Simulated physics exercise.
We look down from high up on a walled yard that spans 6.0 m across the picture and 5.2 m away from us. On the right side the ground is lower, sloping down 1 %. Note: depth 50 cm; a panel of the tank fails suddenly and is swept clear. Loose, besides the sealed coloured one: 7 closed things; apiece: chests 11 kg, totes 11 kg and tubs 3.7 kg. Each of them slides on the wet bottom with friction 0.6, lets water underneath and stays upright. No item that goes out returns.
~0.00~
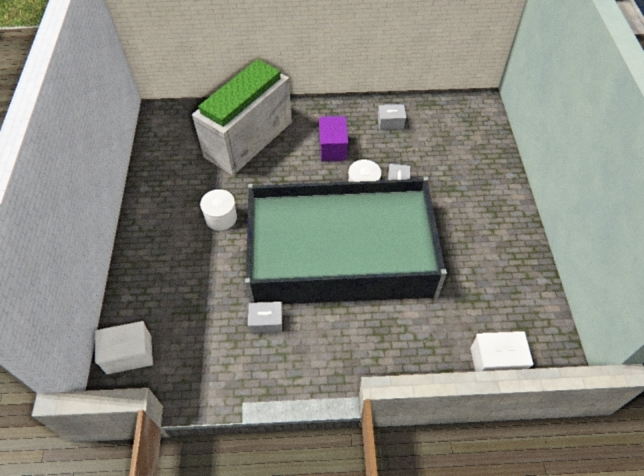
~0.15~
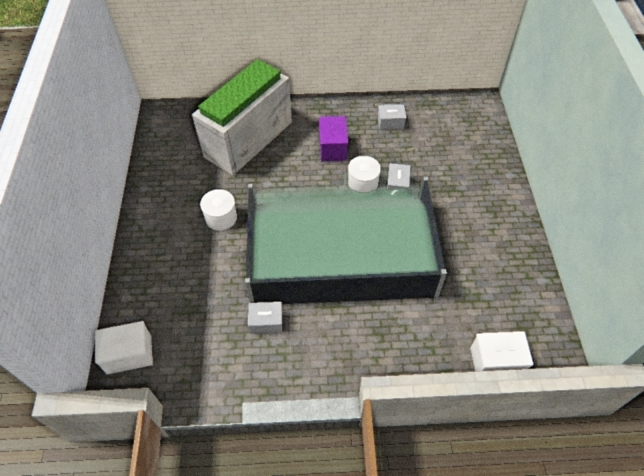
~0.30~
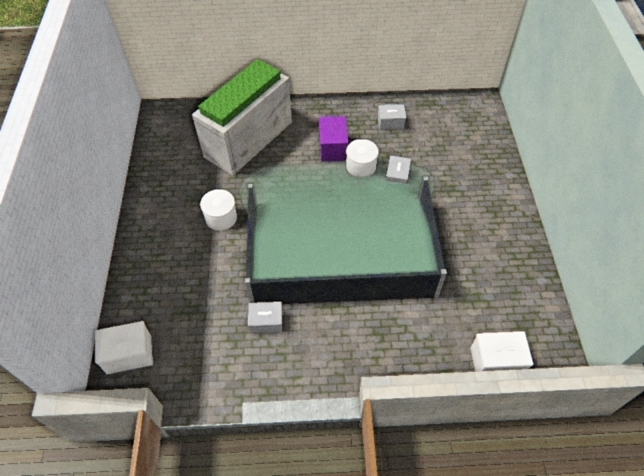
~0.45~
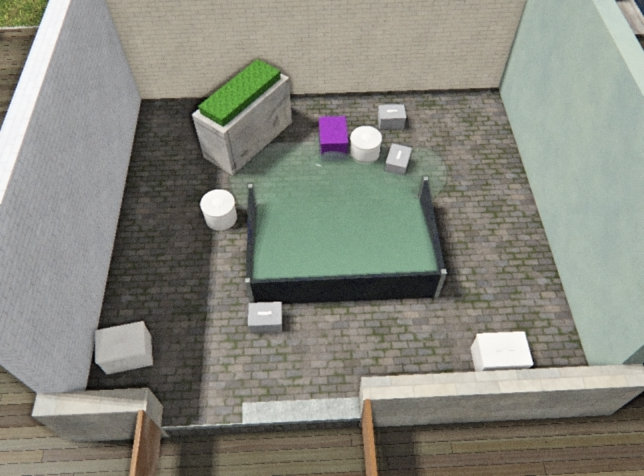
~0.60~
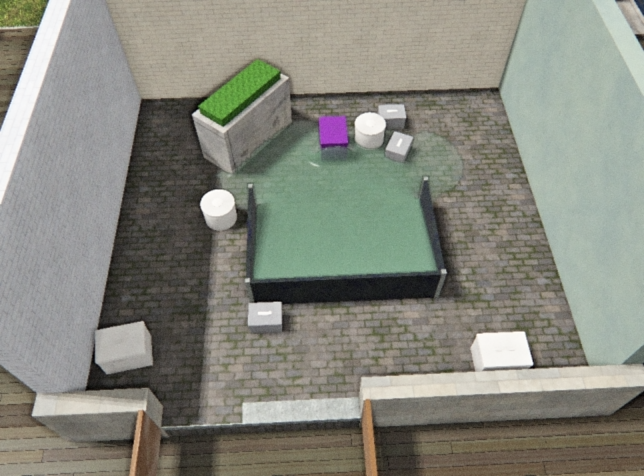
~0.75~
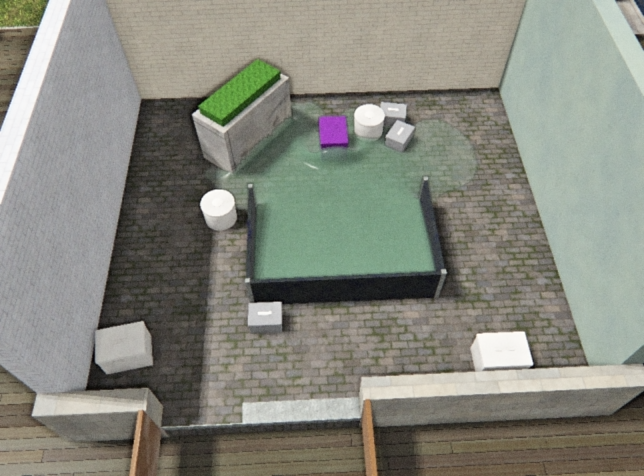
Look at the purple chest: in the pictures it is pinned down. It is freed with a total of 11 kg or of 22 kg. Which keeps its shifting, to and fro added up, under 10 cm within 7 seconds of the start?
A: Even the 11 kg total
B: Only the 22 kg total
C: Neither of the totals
C.
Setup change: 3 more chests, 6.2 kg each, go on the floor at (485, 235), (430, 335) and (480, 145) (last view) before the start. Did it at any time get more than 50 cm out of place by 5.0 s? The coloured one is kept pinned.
In the given order, I'd say greater, smaller, greater.
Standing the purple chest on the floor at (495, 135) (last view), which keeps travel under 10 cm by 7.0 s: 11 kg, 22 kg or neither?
Both fall short.
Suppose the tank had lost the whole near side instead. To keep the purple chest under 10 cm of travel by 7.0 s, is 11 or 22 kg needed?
Well, in that case the light one does it.
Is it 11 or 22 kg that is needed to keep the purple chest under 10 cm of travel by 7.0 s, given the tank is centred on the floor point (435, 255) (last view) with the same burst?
In that case the answer is that both weights fall short.
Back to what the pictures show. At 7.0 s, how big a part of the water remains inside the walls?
I'd say some 100 percent hasn't gone yet.
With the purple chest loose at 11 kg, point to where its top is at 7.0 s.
Estimated position: Close to (540, 314).
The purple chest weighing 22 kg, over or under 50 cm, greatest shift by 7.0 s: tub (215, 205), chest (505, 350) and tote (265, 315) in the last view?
First one crosses the line, second one crosses the line, third one stays inside.
After 1.4 s the purple chest would be 97 cm from its start with 11 kg and 96 cm from its start with 22 kg; 19 cm of water round it then.
After 3.1 s the purple chest would be 108 cm from its start with 11 kg and 85 cm from its start with 22 kg; 15 cm of water round it then.
After 4.9 s the purple chest would be 218 cm from its start with 11 kg and 169 cm from its start with 22 kg; 13 cm of water round it then.
After 7.0 s the purple chest would be 387 cm from its start with 11 kg and 228 cm from its start with 22 kg; 7 cm of water round it then.
